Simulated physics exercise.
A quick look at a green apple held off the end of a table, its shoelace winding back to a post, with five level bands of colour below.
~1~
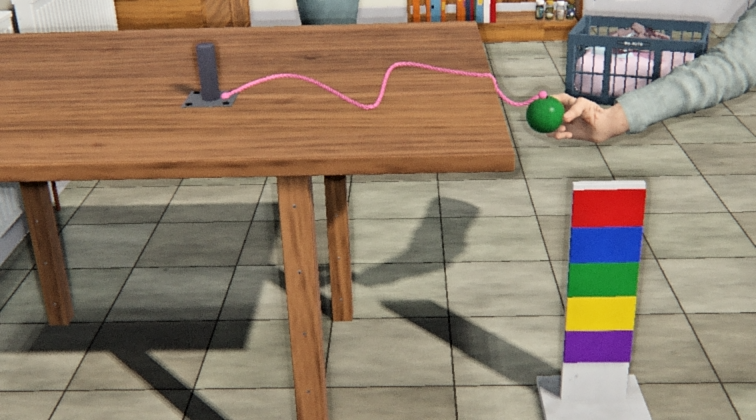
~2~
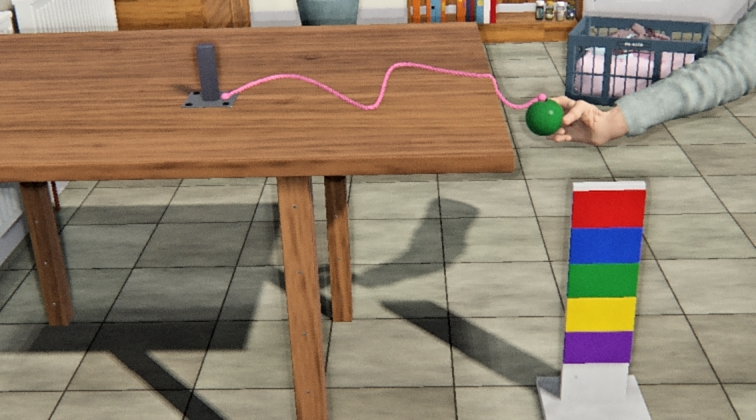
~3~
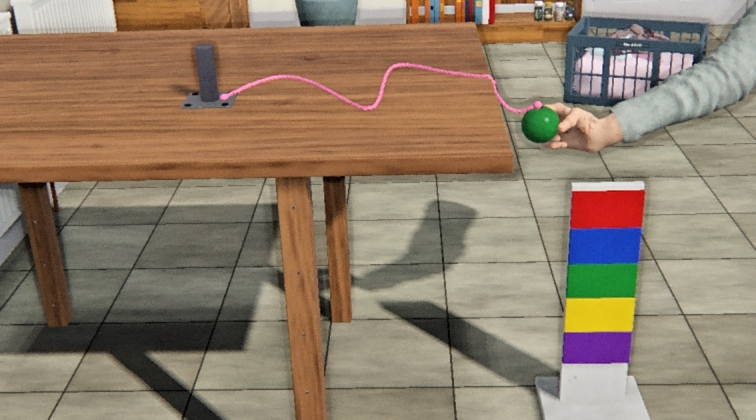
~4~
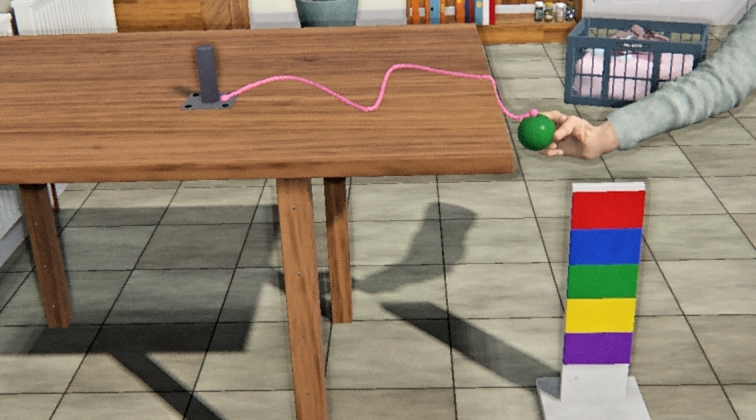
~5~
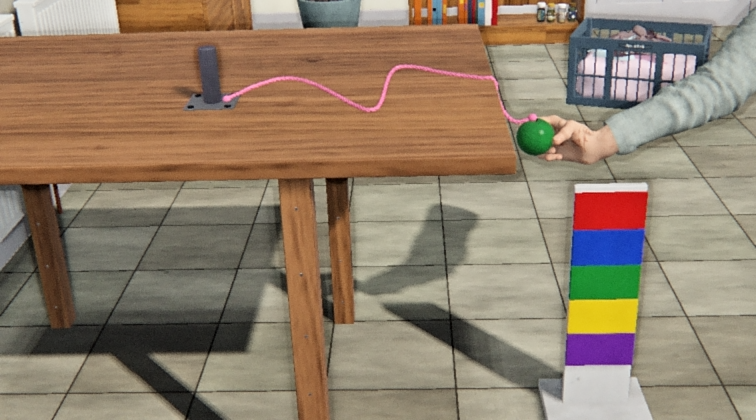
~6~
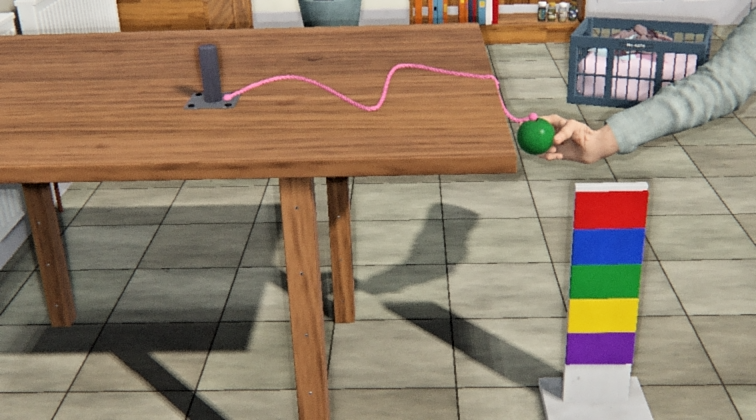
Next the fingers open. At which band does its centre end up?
At purple.
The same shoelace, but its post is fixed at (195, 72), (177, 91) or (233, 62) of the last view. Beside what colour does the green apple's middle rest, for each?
Try by try: Yellow; yellow; purple.
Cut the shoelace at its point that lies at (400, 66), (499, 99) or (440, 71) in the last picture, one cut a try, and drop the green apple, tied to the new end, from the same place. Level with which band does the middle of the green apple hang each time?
It would be red; yellow; blue.
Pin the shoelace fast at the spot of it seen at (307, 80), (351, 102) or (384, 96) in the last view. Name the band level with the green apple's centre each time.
It would be yellow; green; blue.
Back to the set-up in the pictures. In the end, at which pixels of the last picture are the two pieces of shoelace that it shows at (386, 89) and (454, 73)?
They go to (497, 122) and to (491, 254).
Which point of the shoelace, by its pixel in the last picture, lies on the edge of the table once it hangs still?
It lies at about (382, 99).
Soon after, apple near (516, 339); level with purple.
After that, apple near (472, 361); level with purple.
And then, apple near (505, 356); level with purple.
In the end, apple near (486, 360); level with purple. Its centre hangs level with the purple band.
